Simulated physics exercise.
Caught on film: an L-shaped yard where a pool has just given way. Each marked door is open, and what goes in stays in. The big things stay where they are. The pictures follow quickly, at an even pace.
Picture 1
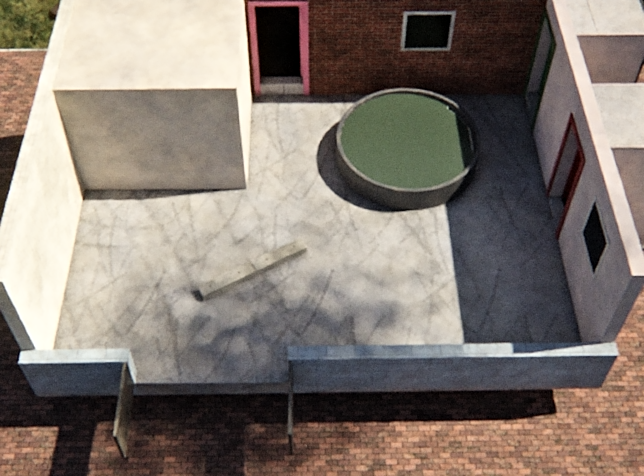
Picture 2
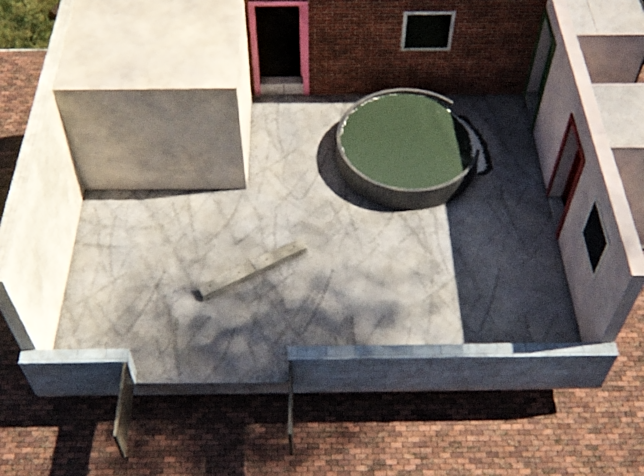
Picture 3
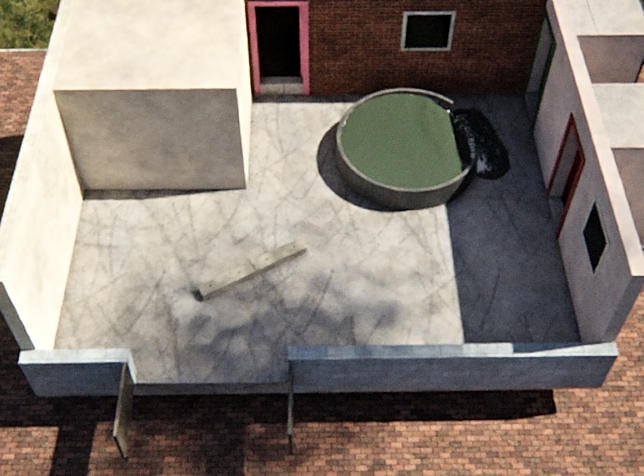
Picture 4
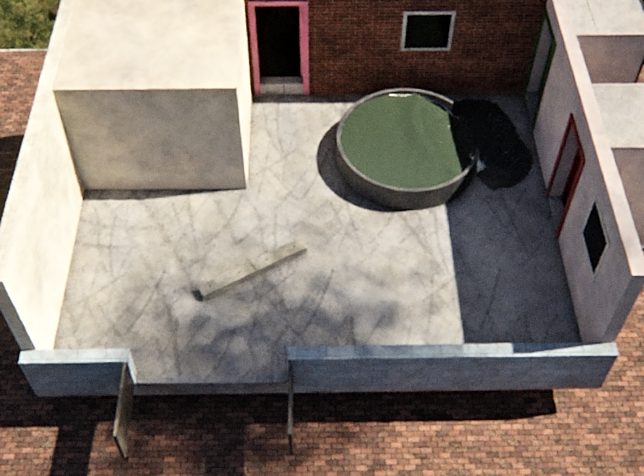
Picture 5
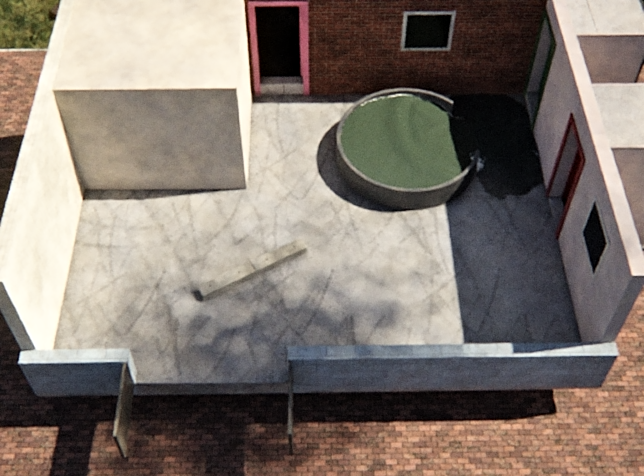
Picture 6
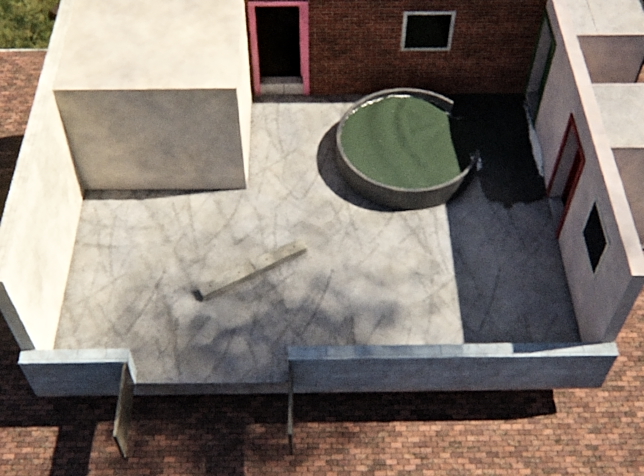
Dark water pouring from a gap in the right side of a round green pool, spreading across the shaded corner of a walled yard.
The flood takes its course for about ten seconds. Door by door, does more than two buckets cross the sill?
One by one: The red door takes more than that; the green door takes more than that; the pink door stays under that.
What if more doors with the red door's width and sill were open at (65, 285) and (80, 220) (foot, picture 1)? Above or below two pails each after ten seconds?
In turn: Takes less, is under.
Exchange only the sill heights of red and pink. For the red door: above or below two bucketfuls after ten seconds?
Red lets less in.
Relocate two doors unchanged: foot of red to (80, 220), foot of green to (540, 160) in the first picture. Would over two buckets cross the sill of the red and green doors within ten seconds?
One by one: Red door takes less, green door passes that mark.
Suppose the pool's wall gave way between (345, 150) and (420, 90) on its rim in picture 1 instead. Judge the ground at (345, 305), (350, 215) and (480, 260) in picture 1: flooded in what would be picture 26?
In turn: Dry, covered, no water.
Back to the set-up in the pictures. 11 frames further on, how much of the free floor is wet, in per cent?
About 15 per cent.
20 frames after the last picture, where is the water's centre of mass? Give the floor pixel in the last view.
Around (451, 158).
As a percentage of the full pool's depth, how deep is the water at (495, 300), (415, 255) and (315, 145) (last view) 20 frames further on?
Roughly 6, 0 and 0 per cent, in turn.
A moment on, water covers 10 % of the floor; the red door wet at the sill, nothing in, the green door under two buckets in, the pink door not reached.
Next, water covers 15 % of the floor; the red door under two buckets in, the green door far over two buckets in, the pink door not reached.
Then, water covers 30 % of the floor; the red door under two buckets in, the green door far over two buckets in, the pink door not reached.
Later, water covers 50 % of the floor; the red door over two buckets in, the green door far over two buckets in, the pink door wet at the sill, nothing in.
In the end, water covers 75 % of the floor; the red door over two buckets in, the green door far over two buckets in, the pink door wet at the sill, nothing in.
